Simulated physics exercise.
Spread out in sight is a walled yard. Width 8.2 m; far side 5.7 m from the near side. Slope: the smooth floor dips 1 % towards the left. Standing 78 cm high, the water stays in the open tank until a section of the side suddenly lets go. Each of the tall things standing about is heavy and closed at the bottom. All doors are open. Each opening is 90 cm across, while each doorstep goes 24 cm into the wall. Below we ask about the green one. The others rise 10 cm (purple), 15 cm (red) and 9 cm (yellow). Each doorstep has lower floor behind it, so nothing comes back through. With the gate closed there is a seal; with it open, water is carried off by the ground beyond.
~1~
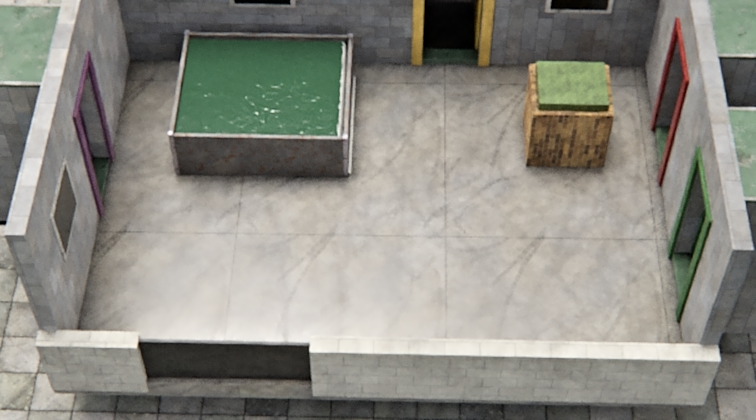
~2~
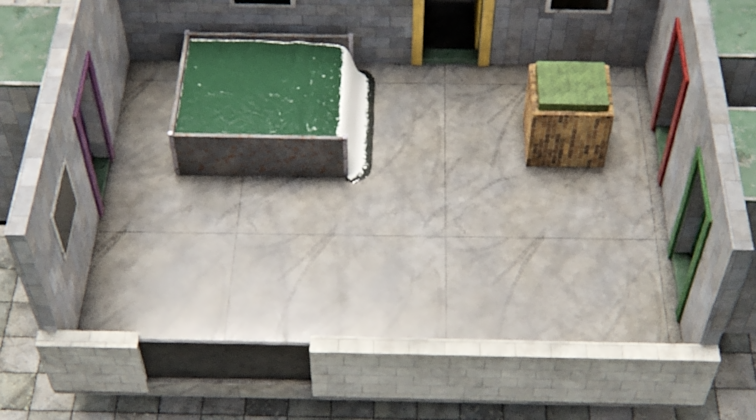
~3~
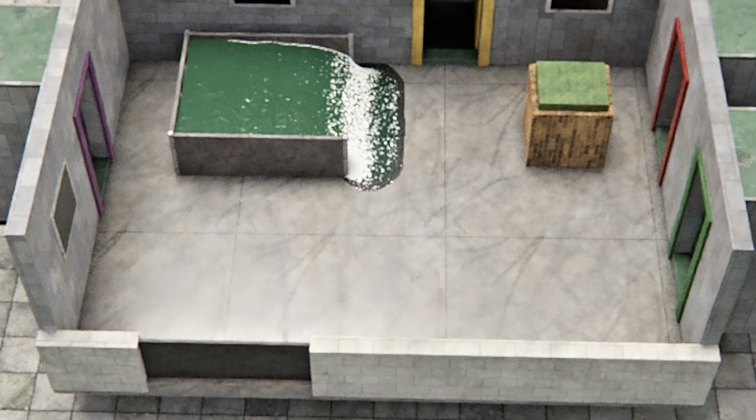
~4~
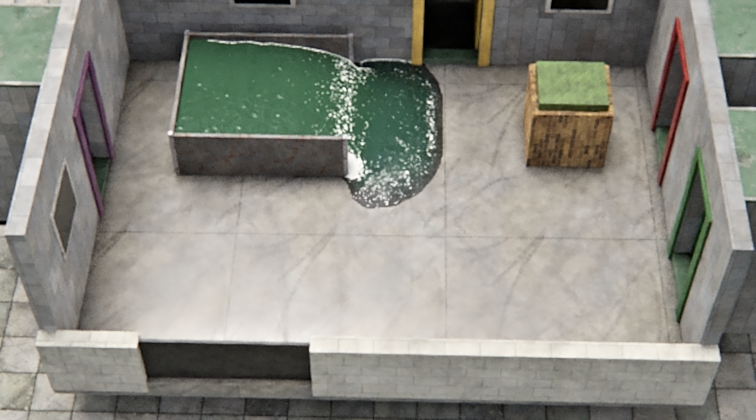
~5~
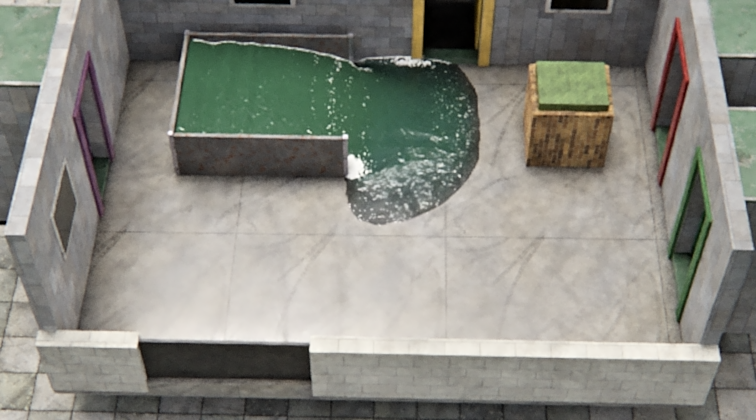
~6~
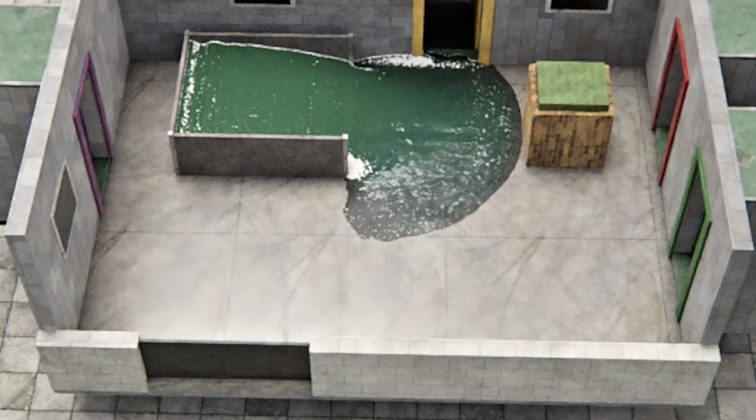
The clip opens on a walled yard with open doors, a tank of still green water at the back left and a grass-topped block at the right. The tank's right side opens and water pours out, then fans across the floor in a widening, foam-flecked sheet that nears the block.
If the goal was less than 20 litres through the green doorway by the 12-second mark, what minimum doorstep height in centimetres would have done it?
A doorstep of about 21 cm would have done it.
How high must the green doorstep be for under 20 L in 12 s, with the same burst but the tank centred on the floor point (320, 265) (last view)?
Then it needs to be around 33 cm high.
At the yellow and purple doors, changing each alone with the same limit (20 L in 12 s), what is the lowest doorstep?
About 17 cm at yellow and 9.0 cm at purple.
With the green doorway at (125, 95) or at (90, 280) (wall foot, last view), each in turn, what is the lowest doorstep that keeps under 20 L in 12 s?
You'd want roughly 15 cm there first, then roughly 15 cm.
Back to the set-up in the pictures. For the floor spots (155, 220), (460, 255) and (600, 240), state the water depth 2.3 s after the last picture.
Going through the spots in order gives 0, 2 and 10 centimetres.
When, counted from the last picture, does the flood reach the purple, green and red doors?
The purple door at 6.5 seconds, the green door at 1.3 seconds, the red door at 1.1 seconds.
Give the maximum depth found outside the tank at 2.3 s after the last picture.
Roughly 44 cm.
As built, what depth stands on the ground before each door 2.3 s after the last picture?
Door by door in centimetres - purple 0, green 20, red 17, yellow 15.
Then, 0.7 s after the last picture water covers 35 % of the floor, deepest (43 cm) near (519, 138); it has not reached the green door.
Then, 2.3 s after the last picture water covers 55 % of the floor, deepest (44 cm) near (679, 364); 20 cm at the green door, 5 litres in over its 16 cm doorstep.
Then, 11.3 s after the last picture water covers 100 % of the floor, deepest (25 cm) near (115, 141); 5 cm at the green door, 59 litres in over its 16 cm doorstep.
At the green door as built, the water peaked near 24 cm, 3.9 s after the last picture.
With a doorstep of 18.5 cm, 35 litres would have come in within the 12 s; with 25 cm, 8 litres. So under 20 litres takes about 21 cm.
